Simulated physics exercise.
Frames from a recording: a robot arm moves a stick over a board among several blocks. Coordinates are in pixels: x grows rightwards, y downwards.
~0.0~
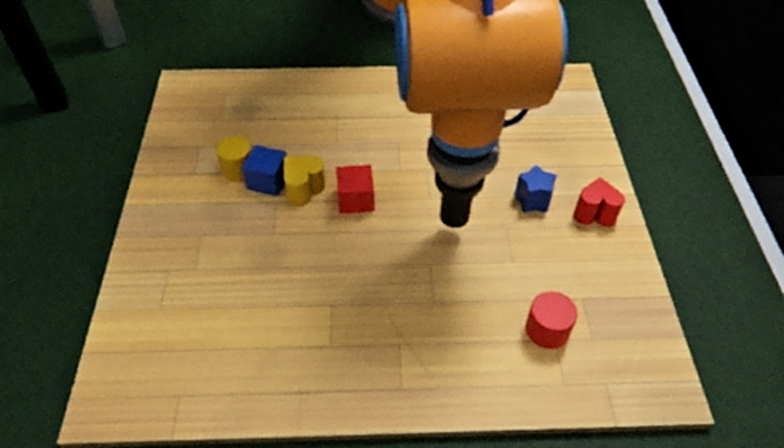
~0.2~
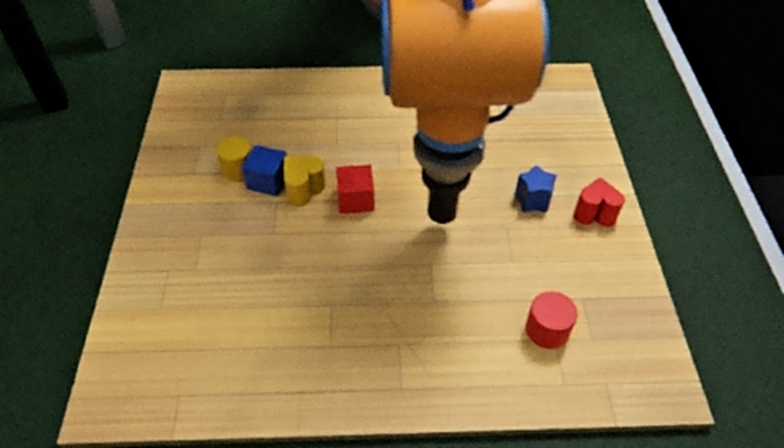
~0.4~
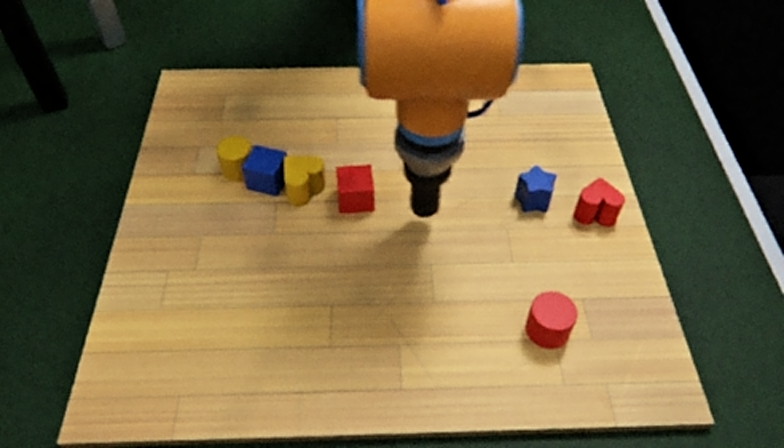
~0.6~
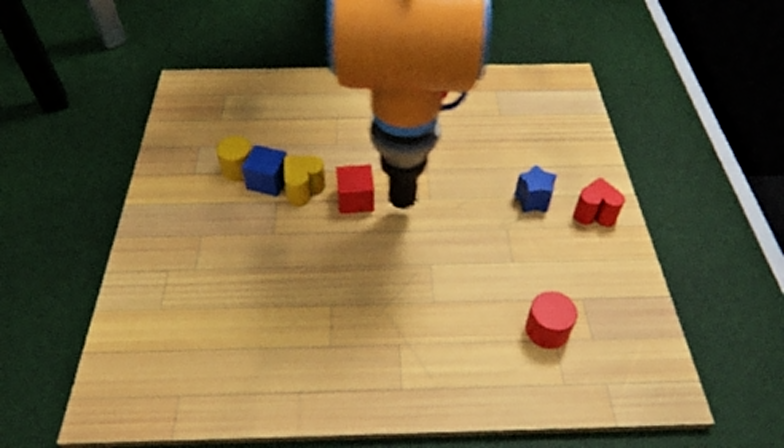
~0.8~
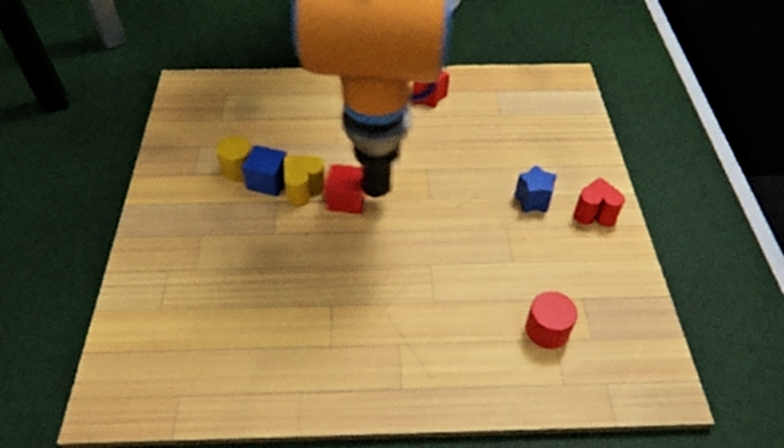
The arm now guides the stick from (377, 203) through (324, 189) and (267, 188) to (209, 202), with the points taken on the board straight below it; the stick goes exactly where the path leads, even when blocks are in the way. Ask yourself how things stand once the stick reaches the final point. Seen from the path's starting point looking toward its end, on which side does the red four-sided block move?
Picture yourself facing from the start of the path to its end: The red four-sided block moves off to your right.
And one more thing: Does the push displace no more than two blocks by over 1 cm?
The answer is no.
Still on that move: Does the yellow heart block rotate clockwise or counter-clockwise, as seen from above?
Looking down: Clockwise.
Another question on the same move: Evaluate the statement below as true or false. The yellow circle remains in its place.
This is false.
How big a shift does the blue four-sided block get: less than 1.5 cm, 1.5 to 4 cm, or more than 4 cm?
The largest band: Over 4 cm.
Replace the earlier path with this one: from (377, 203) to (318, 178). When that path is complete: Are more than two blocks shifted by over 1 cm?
Answer: Yes.
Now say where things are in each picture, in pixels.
In the first frame, lower end of the stick at (455, 217), tops of blocks, yellow circle at (233, 147), blue four-sided block at (264, 159), yellow heart block at (301, 168), red four-sided block at (355, 178).
In the second frame, stick at (442, 213), blocks as before.
In the third frame, stick at (425, 207), blocks as before.
In the fourth frame, stick at (403, 199), blocks as before.
In the fifth frame, stick at (377, 188), yellow circle at (233, 147), blue four-sided block at (264, 159), yellow heart block at (301, 168), red four-sided block at (345, 178).
On the path given first. One third of the way, stick at (321, 173); yellow circle at (193, 146); blue four-sided block at (228, 147), turned 30° anticlockwise; yellow heart block at (262, 147); red four-sided block at (290, 158), turned 25° clockwise.
Two thirds of the way, stick at (262, 173); yellow circle at (153, 139); blue four-sided block at (190, 129), turned 15° anticlockwise; yellow heart block at (223, 133); red four-sided block at (244, 149), turned 40° clockwise.
At the end, stick at (204, 186); yellow circle at (149, 138); blue four-sided block at (183, 124), turned 30° anticlockwise; yellow heart block at (220, 128), turned 25° clockwise; red four-sided block at (232, 149), turned 60° clockwise.
